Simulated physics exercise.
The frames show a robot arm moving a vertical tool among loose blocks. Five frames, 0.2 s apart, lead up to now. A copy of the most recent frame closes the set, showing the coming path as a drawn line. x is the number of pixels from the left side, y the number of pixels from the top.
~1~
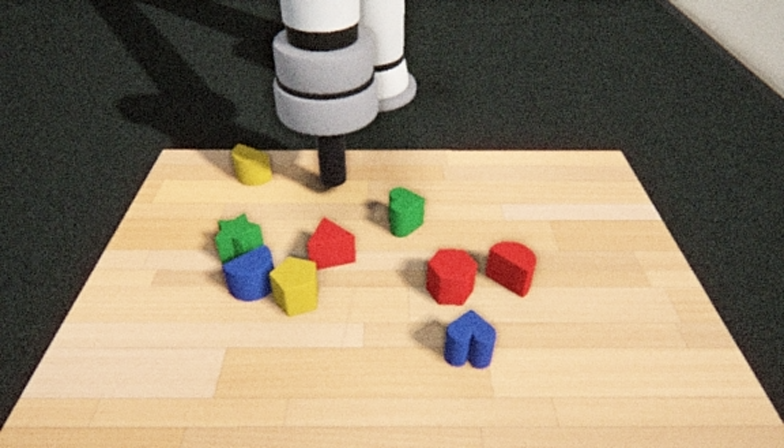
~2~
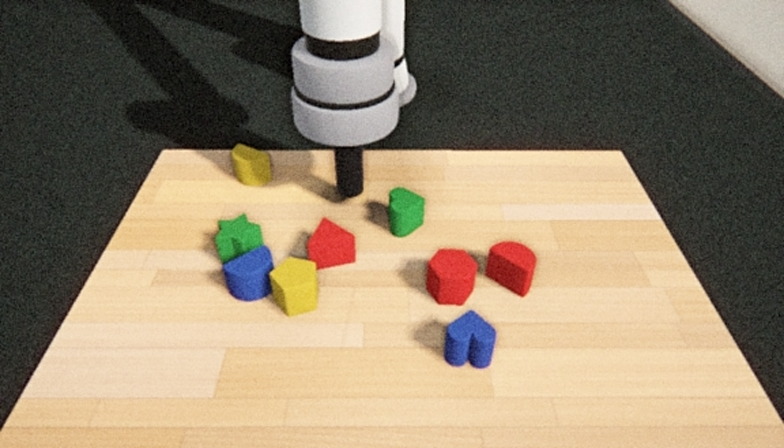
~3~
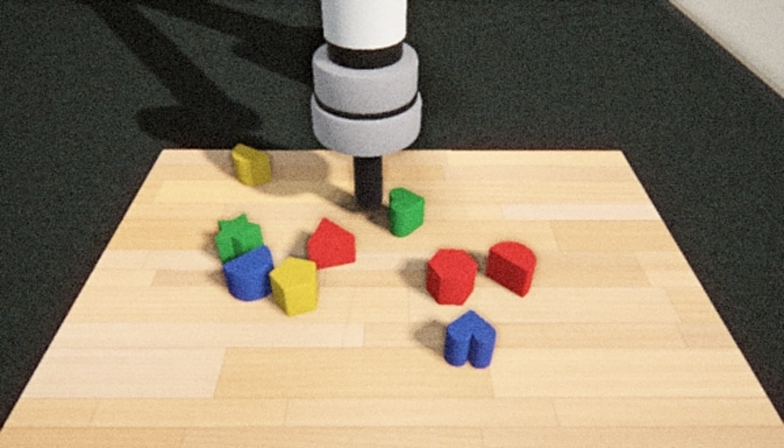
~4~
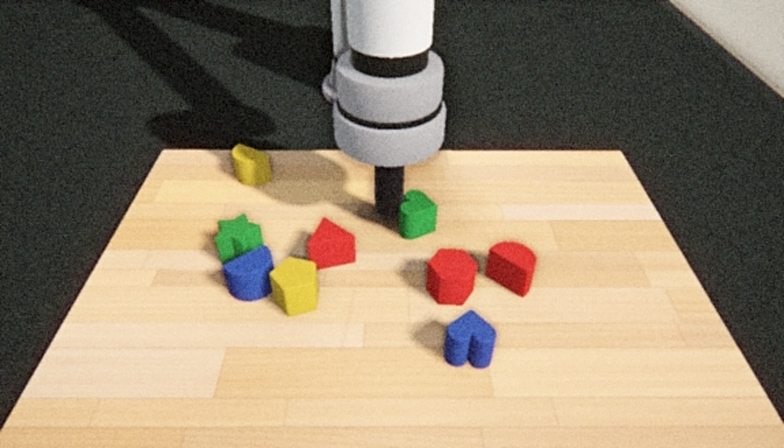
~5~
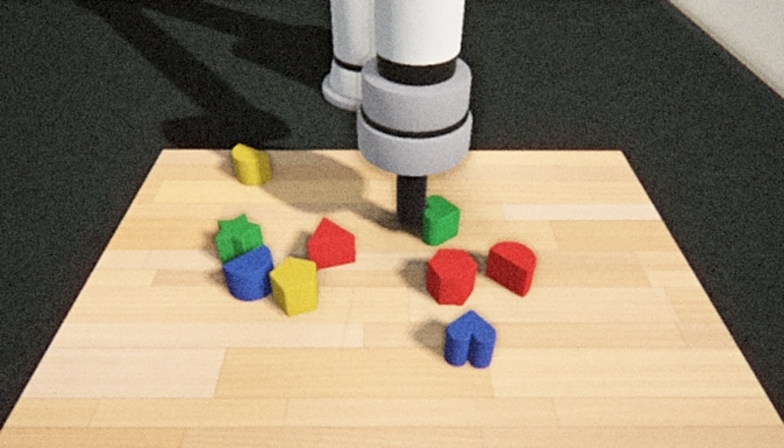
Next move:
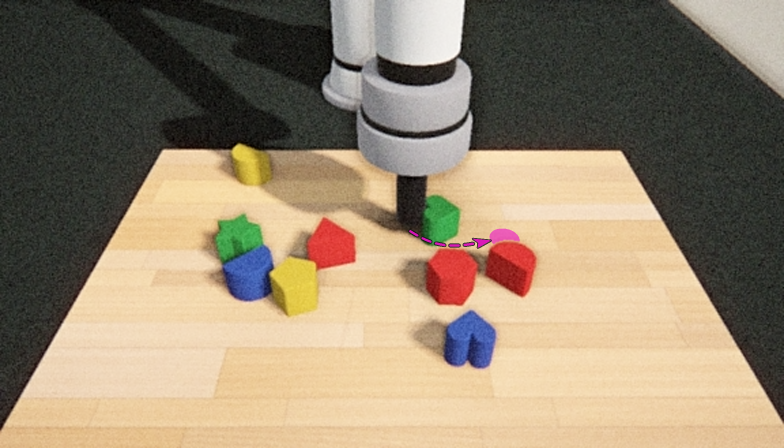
On a wooden board, a robot arm moves right and pushes the green heart block rightward.
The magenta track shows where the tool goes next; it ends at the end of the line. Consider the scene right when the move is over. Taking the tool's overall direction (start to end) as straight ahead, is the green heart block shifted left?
Final answer: Yes.
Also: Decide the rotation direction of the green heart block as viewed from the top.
It makes a counterclockwise turn.
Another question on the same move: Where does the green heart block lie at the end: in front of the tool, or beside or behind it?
In front, I predict.
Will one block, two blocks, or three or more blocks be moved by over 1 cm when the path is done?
Here I'd predict a lone block moving more than 1 cm.
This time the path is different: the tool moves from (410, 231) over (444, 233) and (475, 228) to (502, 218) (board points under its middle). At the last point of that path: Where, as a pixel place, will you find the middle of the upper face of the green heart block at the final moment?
The middle of the upper face of the green heart block will lie at about (528, 204) in the picture.
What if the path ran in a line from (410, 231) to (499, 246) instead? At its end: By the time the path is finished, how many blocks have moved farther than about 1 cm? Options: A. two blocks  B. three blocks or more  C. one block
My pick is C.
The drawn path runs from (410, 231) over (439, 244) and (472, 244) to (504, 238).
What follows on the original path. One third of the way, tool (440, 232); green heart block (468, 213), turned 20° anticlockwise.
Two thirds of the way, tool (475, 231); green heart block (502, 211), turned 25° anticlockwise.
At the end, tool (507, 226); green heart block (534, 206), turned 25° anticlockwise; red D-shaped block not moved.
